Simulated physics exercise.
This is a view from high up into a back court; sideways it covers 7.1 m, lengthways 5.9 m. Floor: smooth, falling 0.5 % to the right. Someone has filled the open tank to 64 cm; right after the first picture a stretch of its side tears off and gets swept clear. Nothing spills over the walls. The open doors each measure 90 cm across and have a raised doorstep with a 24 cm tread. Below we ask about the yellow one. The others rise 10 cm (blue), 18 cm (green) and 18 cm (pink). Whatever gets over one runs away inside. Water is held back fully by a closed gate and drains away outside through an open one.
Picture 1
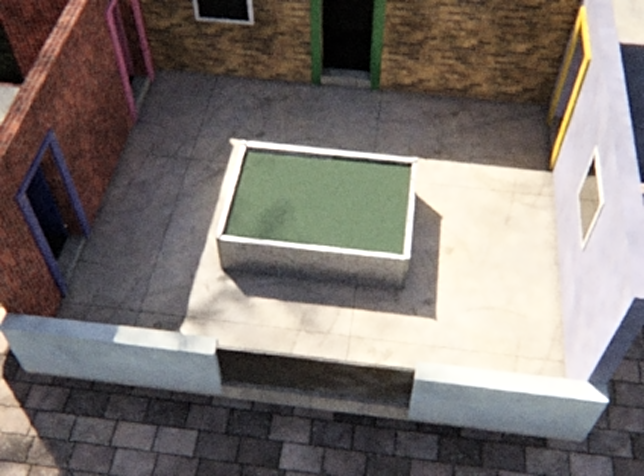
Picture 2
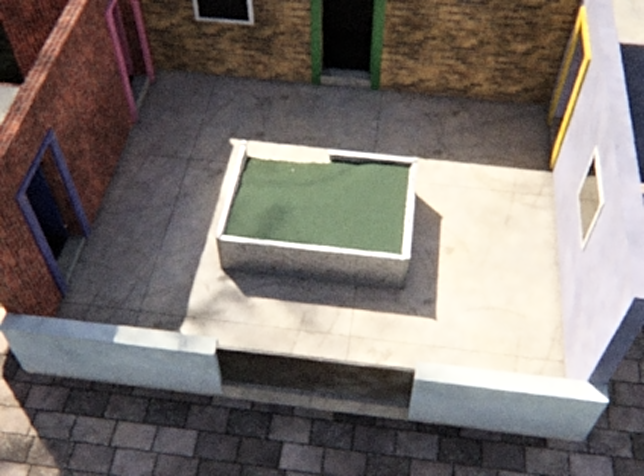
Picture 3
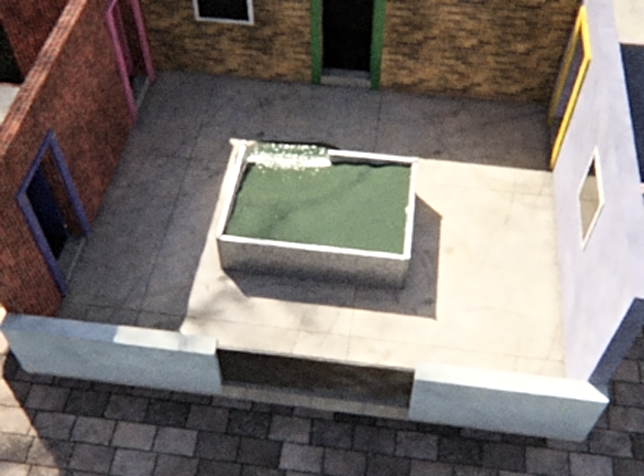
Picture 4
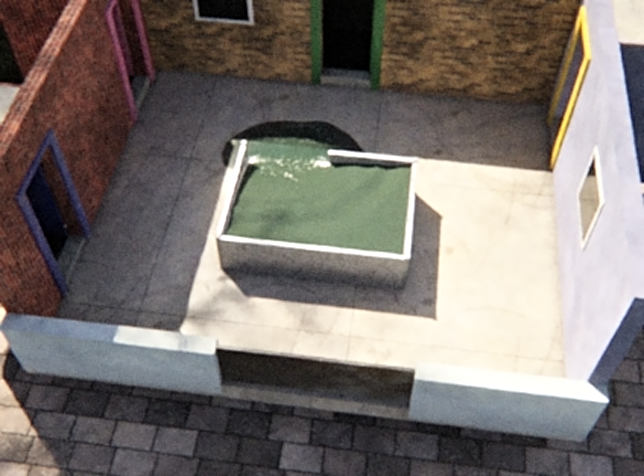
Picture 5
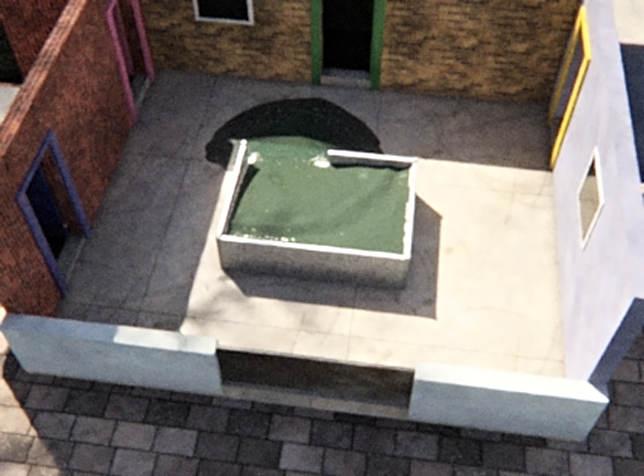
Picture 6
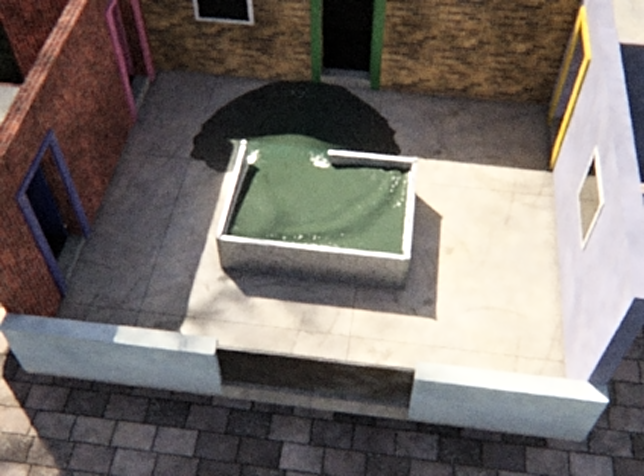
An open tank of still green water stands in the middle of a paved back court, seen from high up by a camera that stays fixed. Around it are a red wall with blue and pink doorframes at left, a brick wall with a green doorway behind, and a pale wall with yellow trim at right. Part of the tank's far rim vanishes, and water pours through the gap, foaming, then spreads backward in a widening dark fan.
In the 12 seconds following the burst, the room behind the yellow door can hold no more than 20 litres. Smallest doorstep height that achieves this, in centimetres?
13 cm.
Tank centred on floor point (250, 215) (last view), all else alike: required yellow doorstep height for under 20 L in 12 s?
It should be around 13.0 cm high.
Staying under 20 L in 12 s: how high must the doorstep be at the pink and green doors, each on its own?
You'd want some 24 cm at pink and some 27 cm at green.
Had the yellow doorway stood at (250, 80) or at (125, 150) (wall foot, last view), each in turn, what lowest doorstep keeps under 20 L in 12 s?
About 25 cm, then about 6.5 cm.
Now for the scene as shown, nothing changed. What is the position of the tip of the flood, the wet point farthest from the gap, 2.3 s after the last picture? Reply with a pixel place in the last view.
(546, 110).
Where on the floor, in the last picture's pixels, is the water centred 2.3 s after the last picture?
About (301, 163).
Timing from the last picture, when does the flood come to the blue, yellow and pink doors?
Arrival times - blue: 2.8 s; yellow: 2.0 s; pink: 1.2 s.
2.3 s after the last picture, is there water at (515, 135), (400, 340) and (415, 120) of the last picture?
In that order: Flooded, still dry, wet.
Then, 0.7 s after the last picture water covers 20 % of the floor, deepest (37 cm) near (271, 173); it has not reached the yellow door.
Then, 2.3 s after the last picture water covers 40 % of the floor, deepest (33 cm) near (165, 74); 13 cm at the yellow door, 0 litres in over its 21 cm doorstep.
Then, 11.3 s after the last picture water covers 100 % of the floor, deepest (13 cm) near (563, 411); 7 cm at the yellow door, 0 litres in over its 21 cm doorstep.
At the yellow door as built, the water peaked near 18 cm, 2.9 s after the last picture.
Run again over the same 12 s with other heights there, 50 litres in over 10.5 cm, 9 litres over 14.5 cm. The limit of 20 litres is kept from about 13 cm up.
